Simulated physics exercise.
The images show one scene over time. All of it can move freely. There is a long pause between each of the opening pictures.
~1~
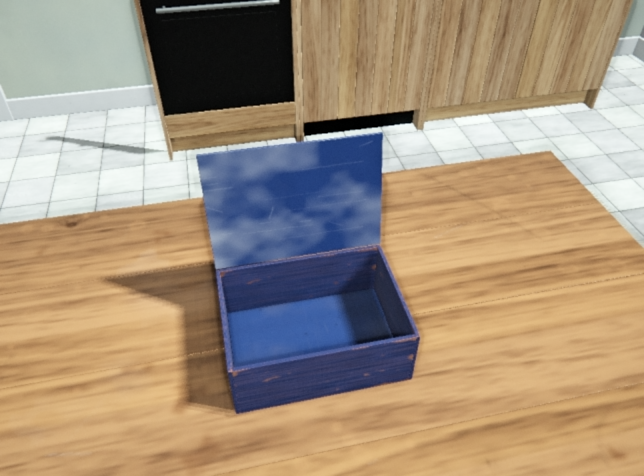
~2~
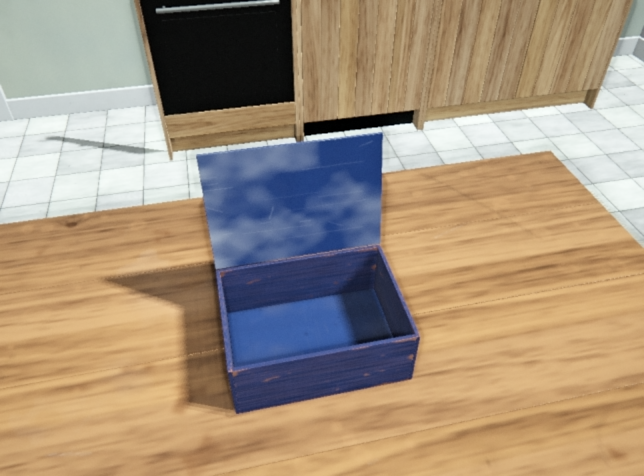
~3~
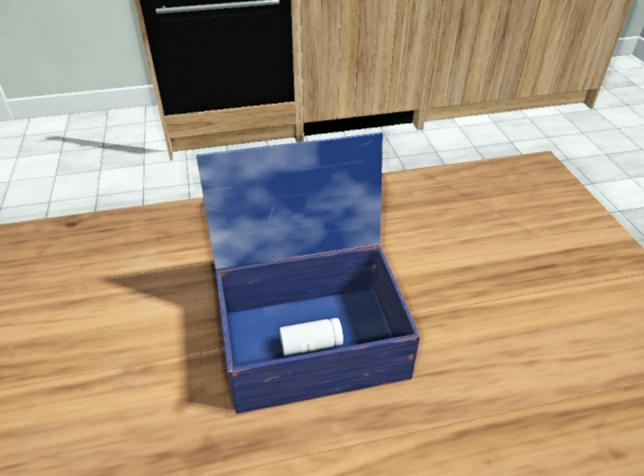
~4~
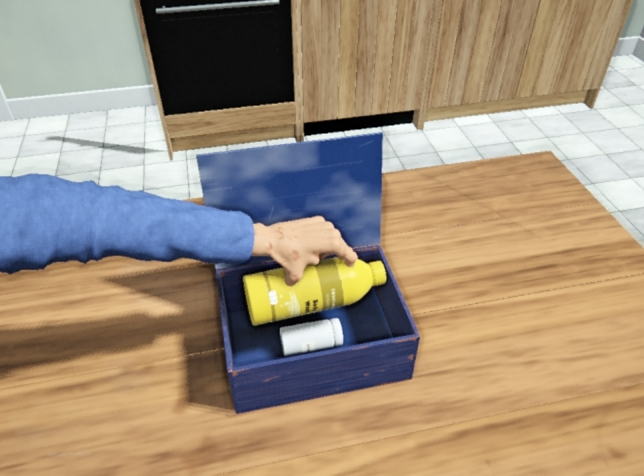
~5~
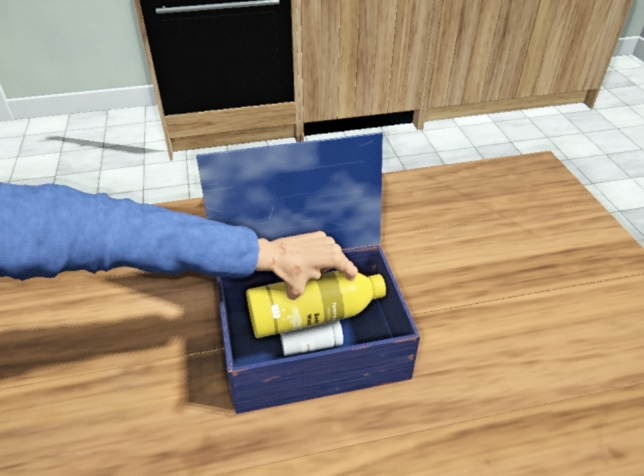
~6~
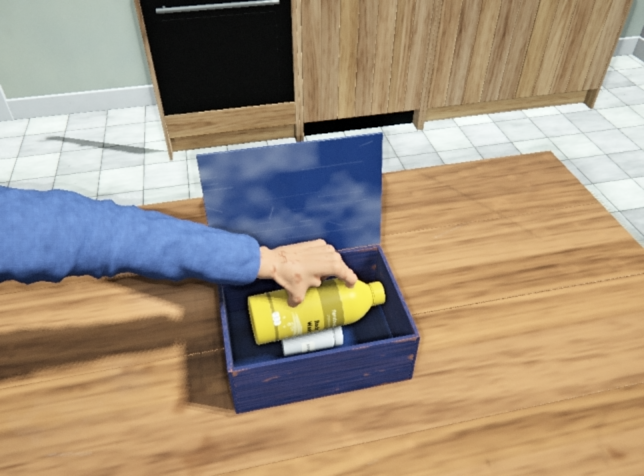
An arm in a blue sleeve lowers a yellow bottle into a box beside a white container.
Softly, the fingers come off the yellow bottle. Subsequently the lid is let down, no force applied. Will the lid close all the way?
Yes, the lid closes fully.
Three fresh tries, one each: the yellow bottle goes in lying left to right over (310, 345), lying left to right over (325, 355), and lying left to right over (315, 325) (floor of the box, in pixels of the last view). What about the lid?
With the first placement the lid ends up closed; with the second, it ends up closed; with the third, it ends up closed.
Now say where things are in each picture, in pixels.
In the first picture, the last thing is not in view yet.
In the second picture, the last thing is not in view yet.
In the third picture, the last thing is not in view yet; white shaker (311, 337).
The fourth picture shows still above its spot; yellow bottle (317, 286); white shaker (311, 337).
The fifth picture shows still above its spot; yellow bottle (318, 299); white shaker (311, 337).
The sixth picture shows put in, still held; yellow bottle (318, 306); white shaker (311, 337).
Then, 1.30 s after the last picture, lid 84° above the rim; yellow bottle rolled about its own width near (310, 305); white shaker rolled about its own width.
Then, 1.80 s after the last picture, lid 32° above the rim; yellow bottle rolled about its own width near (310, 306); white shaker rolled about its own width.
At rest, lid shut; moved from the start, yellow bottle and white shaker. Seen from the same camera at the end, yellow bottle near (311, 307).
